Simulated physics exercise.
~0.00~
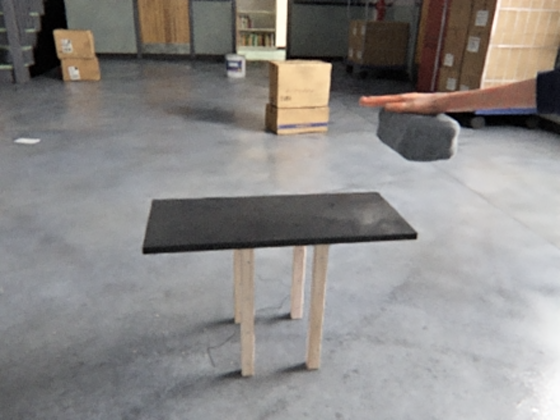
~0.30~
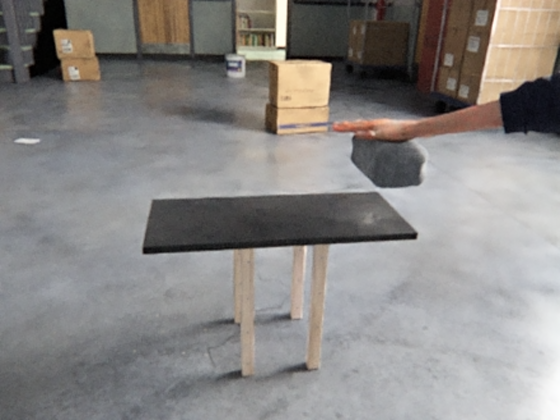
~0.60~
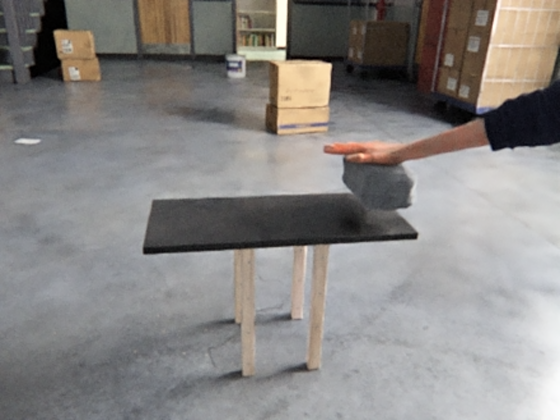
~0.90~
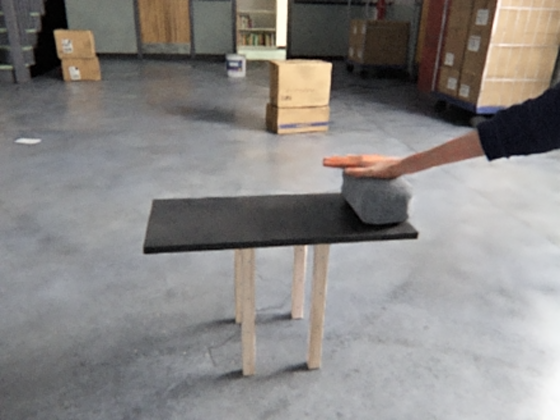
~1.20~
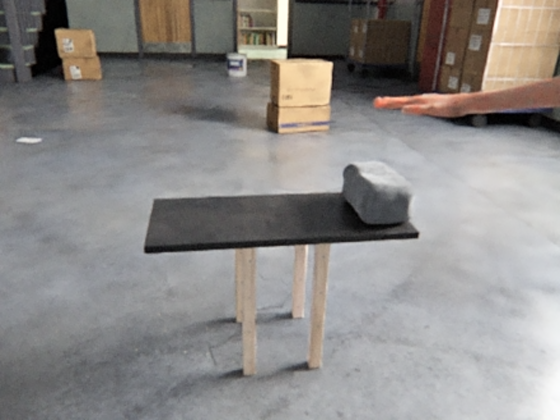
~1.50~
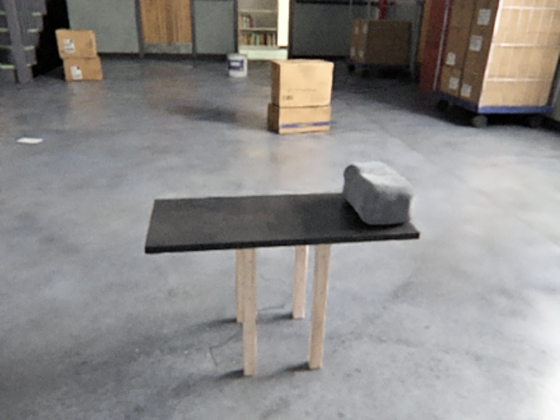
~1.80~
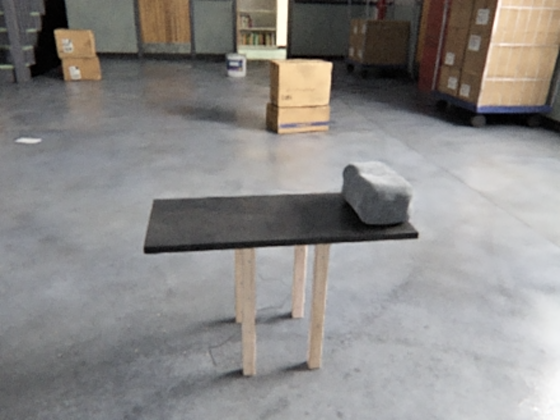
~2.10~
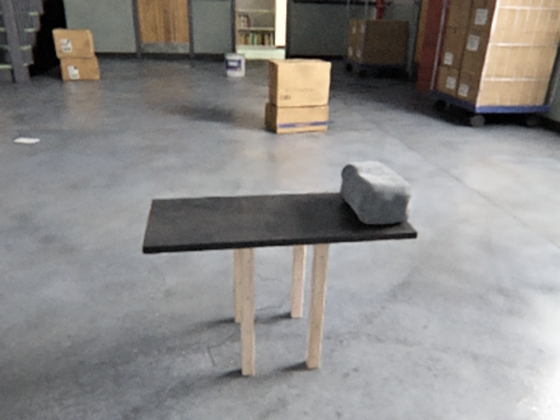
A gray cushion is lowered by a hand onto a black trestle, which stays steady.
